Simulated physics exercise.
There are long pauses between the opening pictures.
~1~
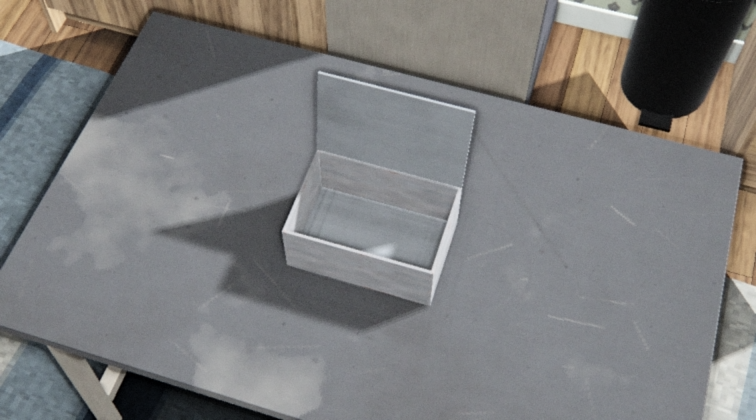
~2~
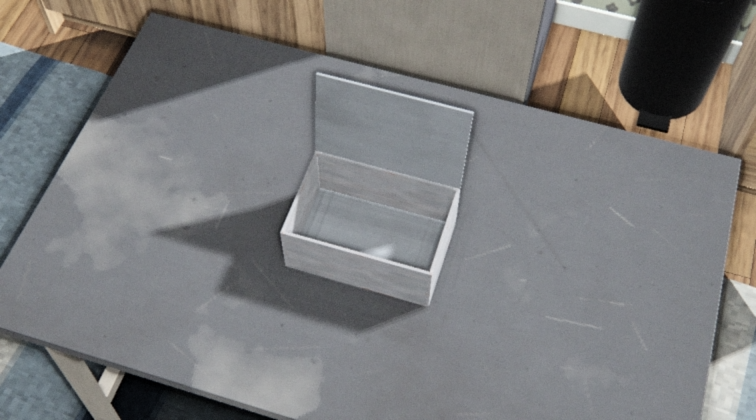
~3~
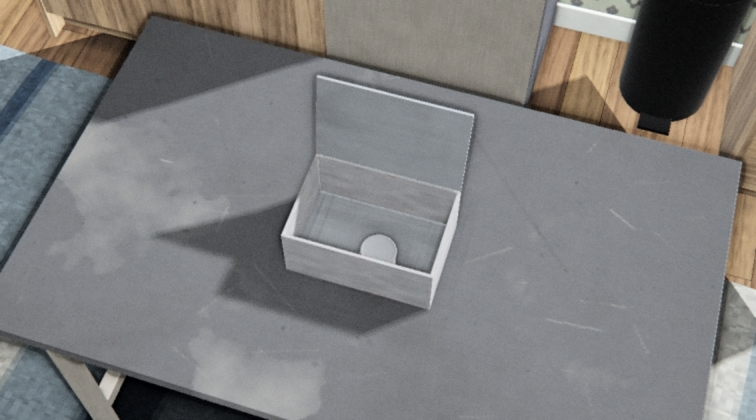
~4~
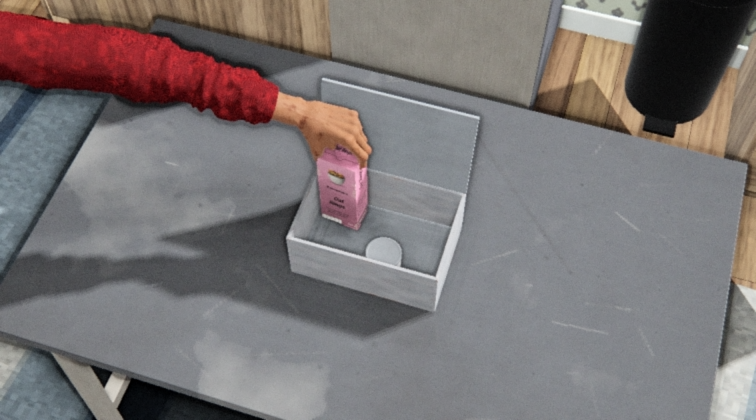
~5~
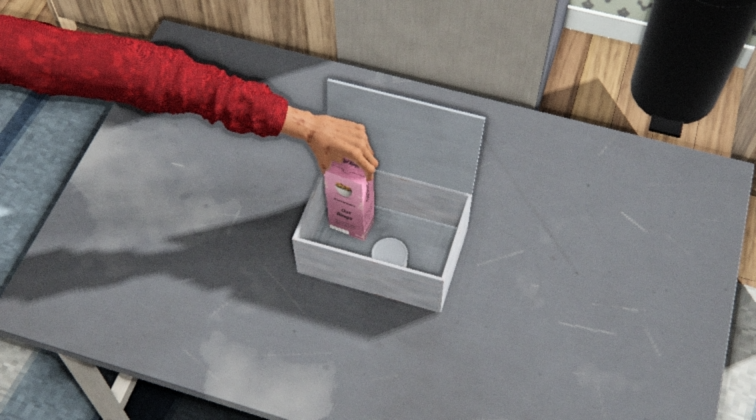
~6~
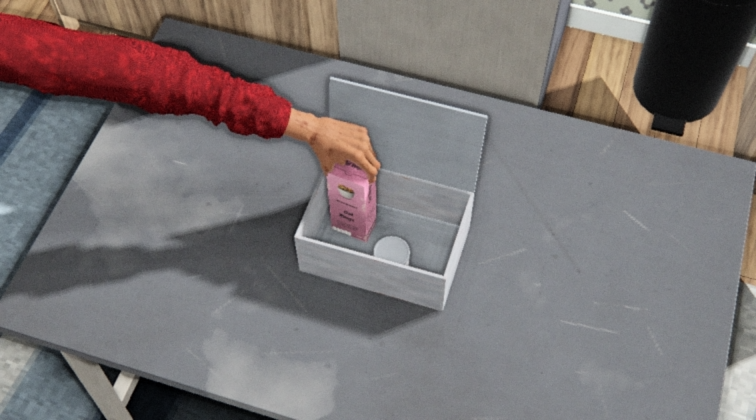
An arm in a red sleeve reaches in from the left over a dark grey table seen from above, with wooden flooring and a black object at the upper right. An open pale grey box with its lid raised stands near the middle, empty-looking at first, then holding a whitish round item. The hand lowers a pink packet into the box's left side, while the view shifts very slightly.
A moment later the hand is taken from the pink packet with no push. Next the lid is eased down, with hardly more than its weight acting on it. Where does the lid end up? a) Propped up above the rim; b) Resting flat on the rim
Answer: A.
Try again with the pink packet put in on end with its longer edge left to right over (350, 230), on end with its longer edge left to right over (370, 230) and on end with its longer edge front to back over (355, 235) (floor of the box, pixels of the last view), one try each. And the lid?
With the first placement it doesn't close, with the second it doesn't close, and with the third it doesn't close.
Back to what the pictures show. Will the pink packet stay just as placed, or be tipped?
The pink packet ends up leaning.
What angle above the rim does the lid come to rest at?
Roughly 20°.
Then, 1.10 s on from there, lid starting down.
Then, 1.50 s on from there, lid 63° above the rim.
Then, 1.80 s on from there, lid 44° above the rim; pink packet turned 14° from how it was put near (347, 208).
Then, 2.00 s on from there, lid 23° above the rim; pink packet turned 38° from how it was put near (337, 227).
In the end, lid 21° above the rim; toppled in the box, pink packet; grey tin unmoved. At the end, from the last picture's camera, pink packet near (336, 226).
